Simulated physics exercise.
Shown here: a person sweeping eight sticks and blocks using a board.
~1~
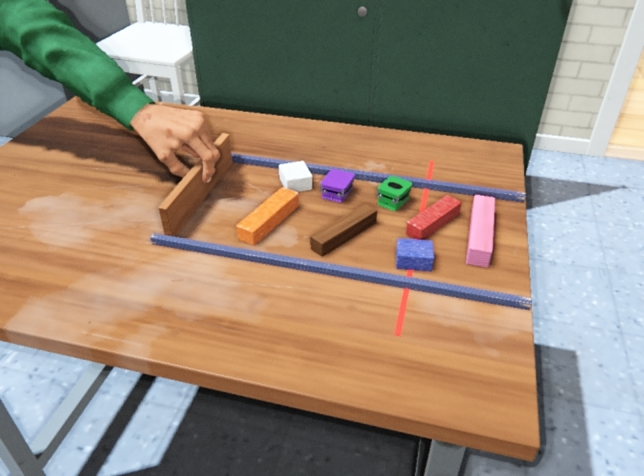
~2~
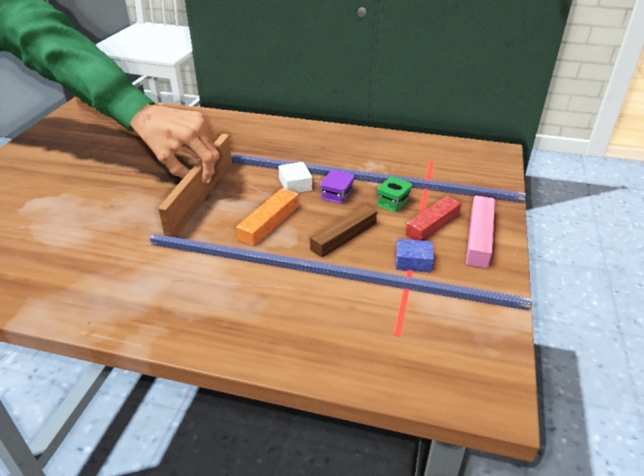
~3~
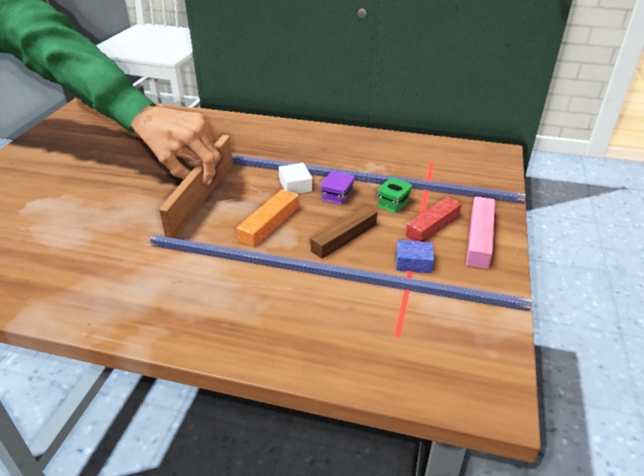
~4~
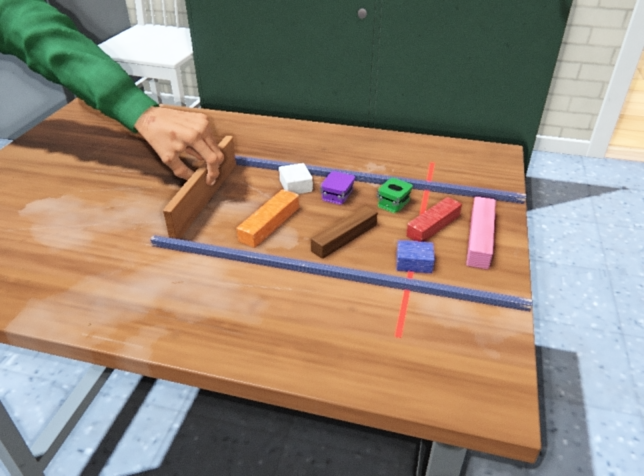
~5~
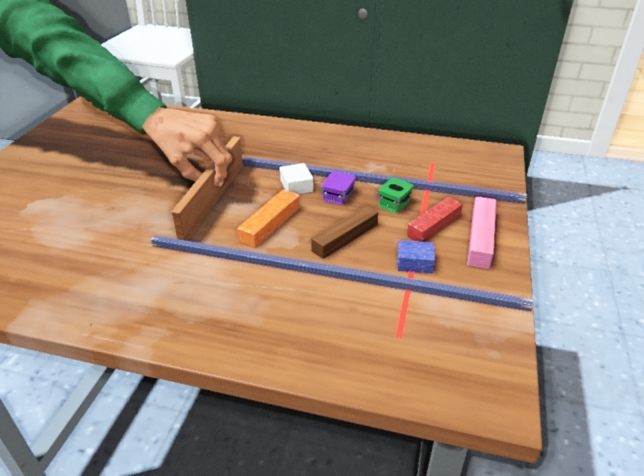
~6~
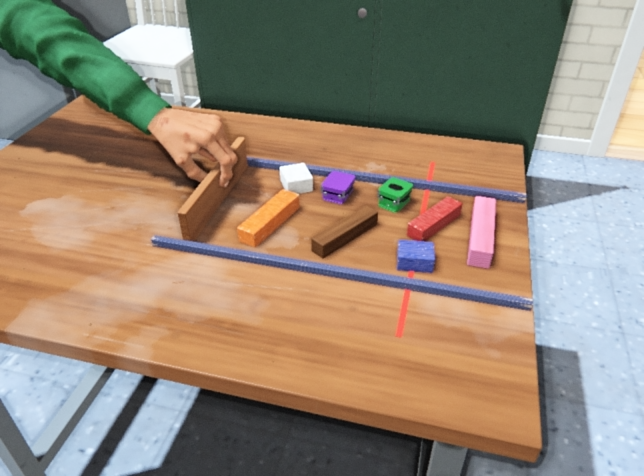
A hand in a green sleeve grips an upright wooden board on a brown table, seen from above at an angle, with a dark green panel behind. Between two blue strips lie white, purple, green, orange, brown, red, blue and pink pieces, with a red line crossing toward the right. The hand slides the board slightly right, while the pieces and camera stay still.
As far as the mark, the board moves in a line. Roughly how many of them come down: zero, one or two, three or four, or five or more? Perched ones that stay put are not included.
Zero.
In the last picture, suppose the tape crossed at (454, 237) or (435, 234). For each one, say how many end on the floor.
1, then 0.
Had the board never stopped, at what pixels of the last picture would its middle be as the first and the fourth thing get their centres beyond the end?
I'd say close to (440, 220), then close to (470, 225).
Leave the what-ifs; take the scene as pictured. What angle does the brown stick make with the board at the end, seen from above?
About 0°.
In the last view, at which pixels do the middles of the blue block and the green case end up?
First object: (473, 269); second object: (492, 204).
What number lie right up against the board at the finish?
Contact count: 2.
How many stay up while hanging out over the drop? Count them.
That'd be 1.
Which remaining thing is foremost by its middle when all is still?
The pink stick ends nearest.
Soon after, none off yet; pink stick at rest near (482, 230); red bar at rest near (435, 219); blue block at rest near (416, 256).
Then, none off yet; pink stick moving near (491, 232); red bar moved a little near (453, 225); blue block moved a little near (432, 260).
At rest, the number that fall off is zero.
